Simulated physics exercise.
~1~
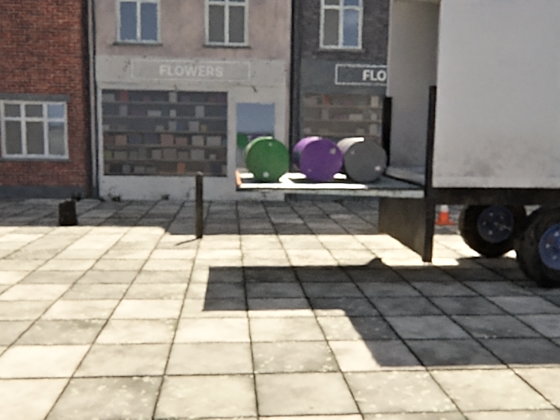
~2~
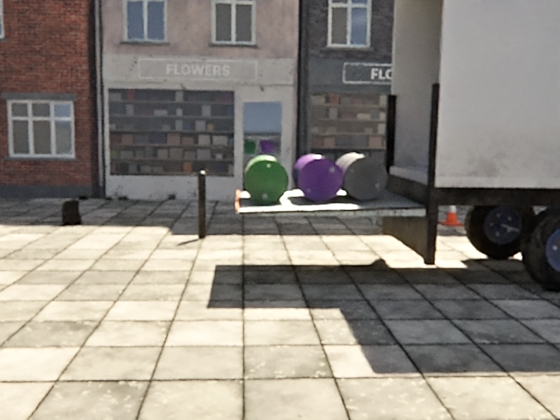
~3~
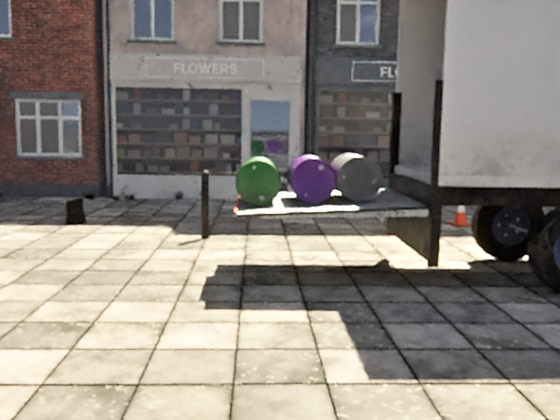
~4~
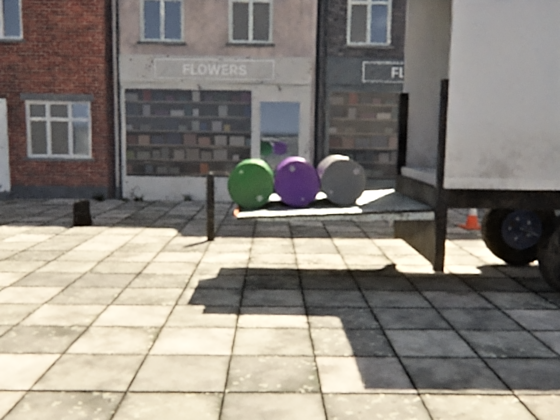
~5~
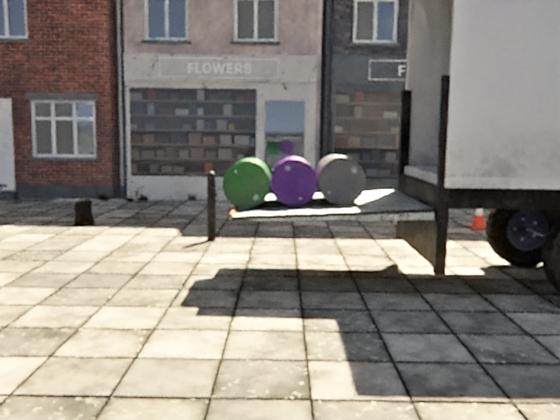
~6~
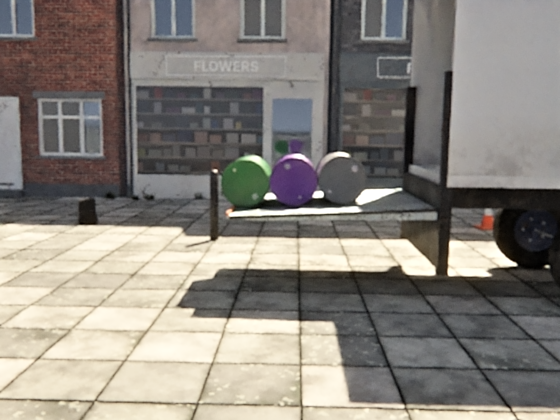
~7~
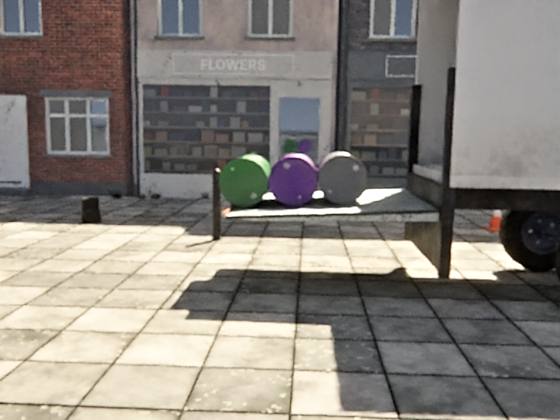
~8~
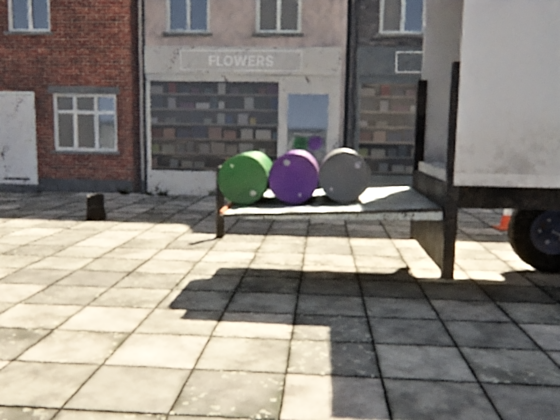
Truck with lowered tail-lift tilting as green, purple and grey drums roll left, then sit together on the plate near its edge.
